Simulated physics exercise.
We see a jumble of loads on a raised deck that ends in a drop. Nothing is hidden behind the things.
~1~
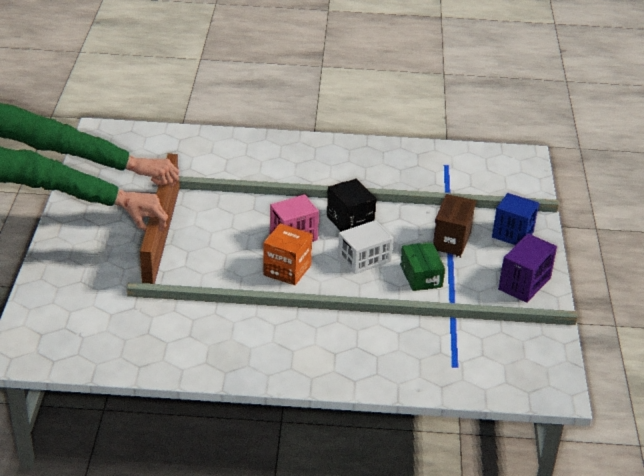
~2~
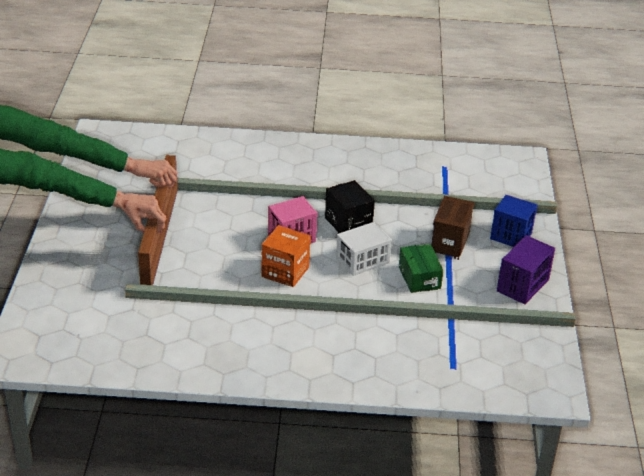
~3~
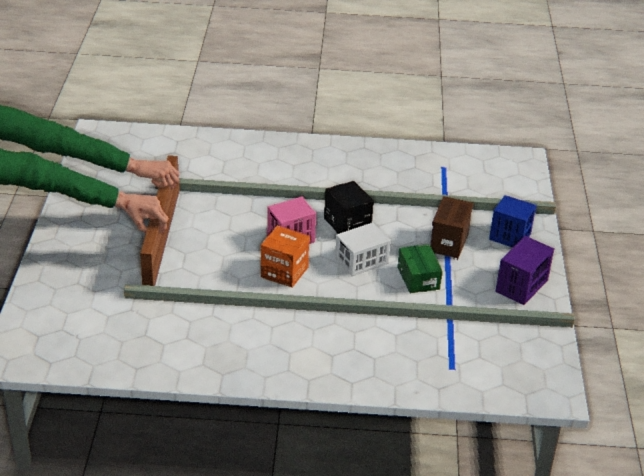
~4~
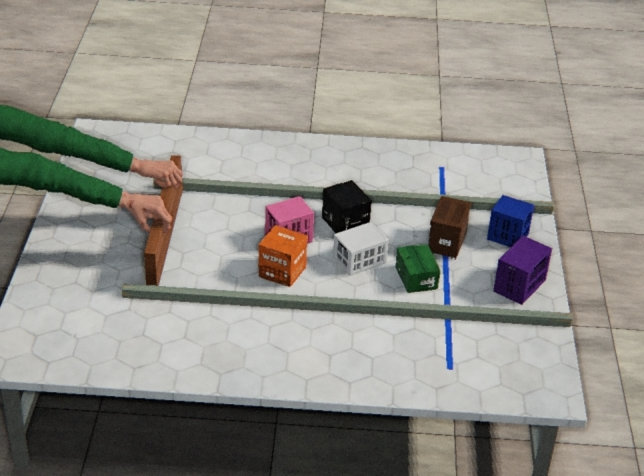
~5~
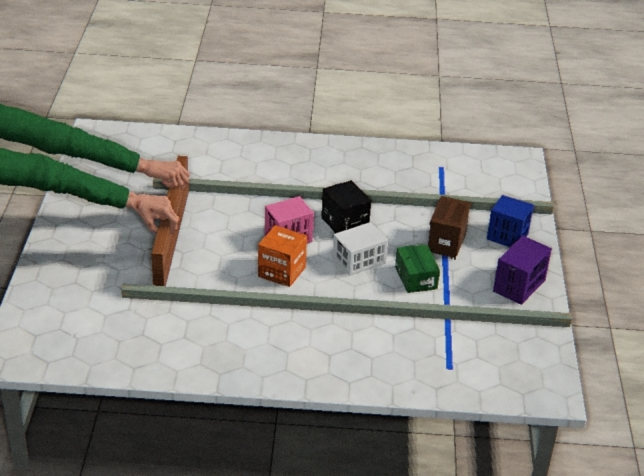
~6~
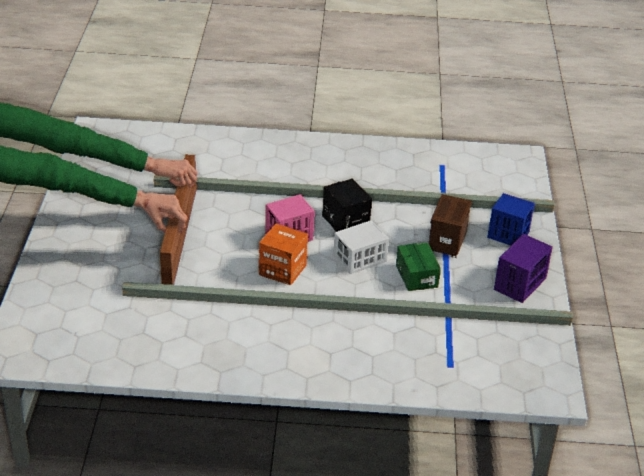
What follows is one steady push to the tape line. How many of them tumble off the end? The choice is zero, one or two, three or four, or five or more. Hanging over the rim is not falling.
The number that fall off is zero.
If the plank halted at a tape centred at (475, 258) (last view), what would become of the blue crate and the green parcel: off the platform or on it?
The blue crate tumbles off, the green parcel survives.
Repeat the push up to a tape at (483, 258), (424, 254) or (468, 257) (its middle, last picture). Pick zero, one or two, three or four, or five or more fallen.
One after another: One to two; none at all; no fall at all.
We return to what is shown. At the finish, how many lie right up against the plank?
That makes 3.
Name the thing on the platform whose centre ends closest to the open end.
The blue crate.
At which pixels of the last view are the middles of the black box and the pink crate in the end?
The black box stops around (465, 205); the pink crate around (471, 232).
Soon after, none off yet; purple crate at rest near (523, 268); blue crate at rest near (511, 220); brown tote at rest near (450, 226).
Then, none off yet; purple crate at rest near (523, 268); blue crate at rest near (511, 220); brown tote moving near (453, 225).
At rest, the number that fall off is zero.
